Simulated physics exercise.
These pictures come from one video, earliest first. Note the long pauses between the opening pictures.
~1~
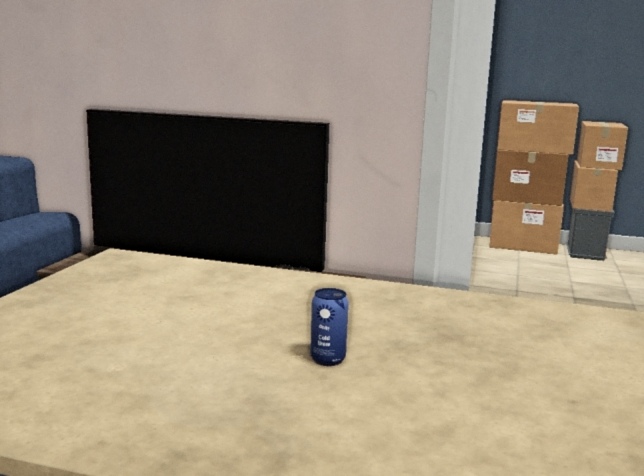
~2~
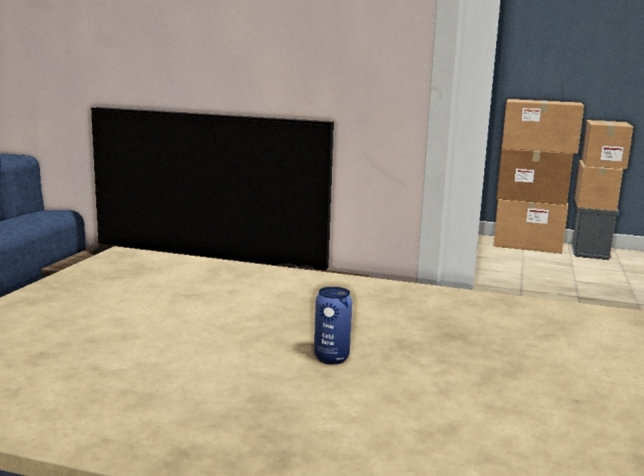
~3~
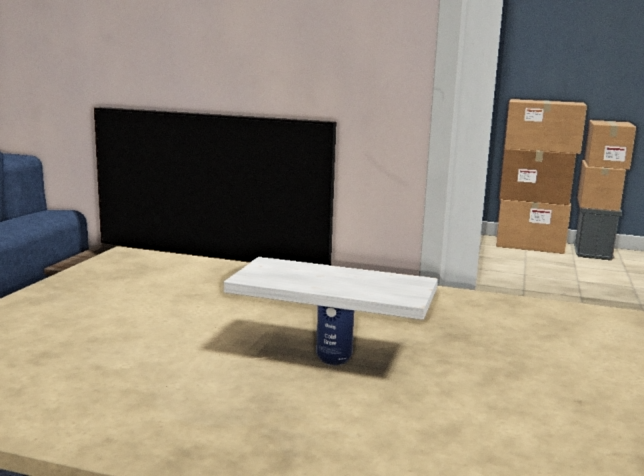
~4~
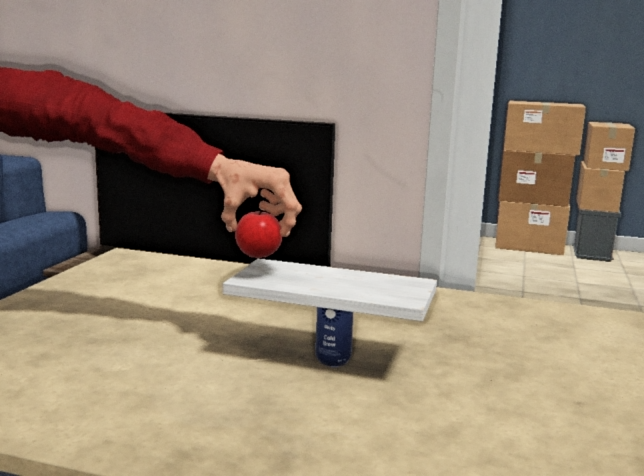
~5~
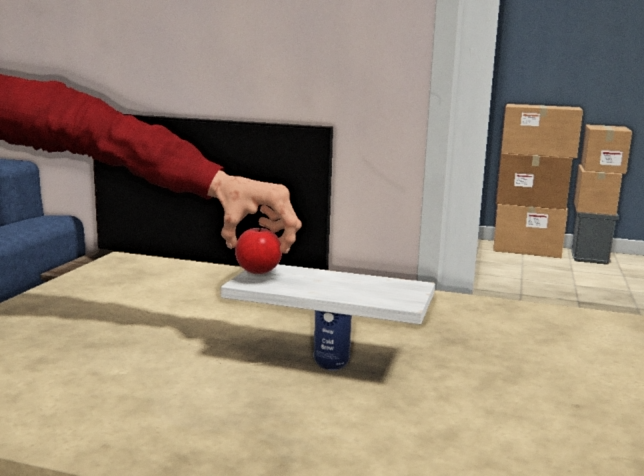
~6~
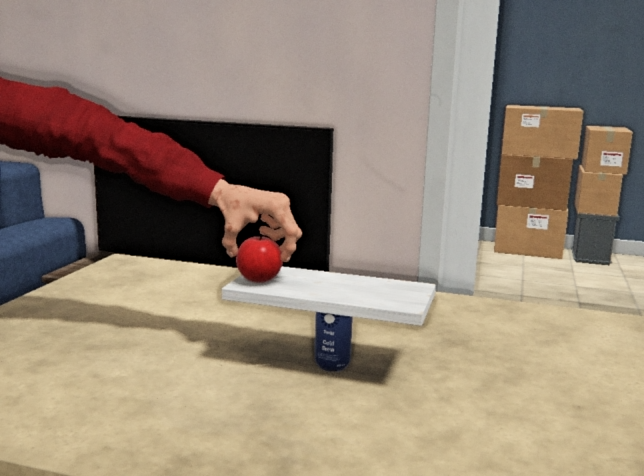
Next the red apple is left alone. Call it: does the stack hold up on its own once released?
Does not hold.
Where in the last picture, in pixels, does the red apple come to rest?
About (184, 333).
Then, 0.50 s after the last picture, red apple now fallen; white board tipped 36° from how it was.
Then, 0.60 s after the last picture, white board tipped 49° from how it was.
Then, 0.70 s after the last picture, white board tipped 46° from how it was.
Then, 1.00 s after the last picture, white board now fallen.
At rest, fallen, white board and red apple; blue can in place. Seen from the same camera at the end, red apple near (184, 333). The stack gives way.
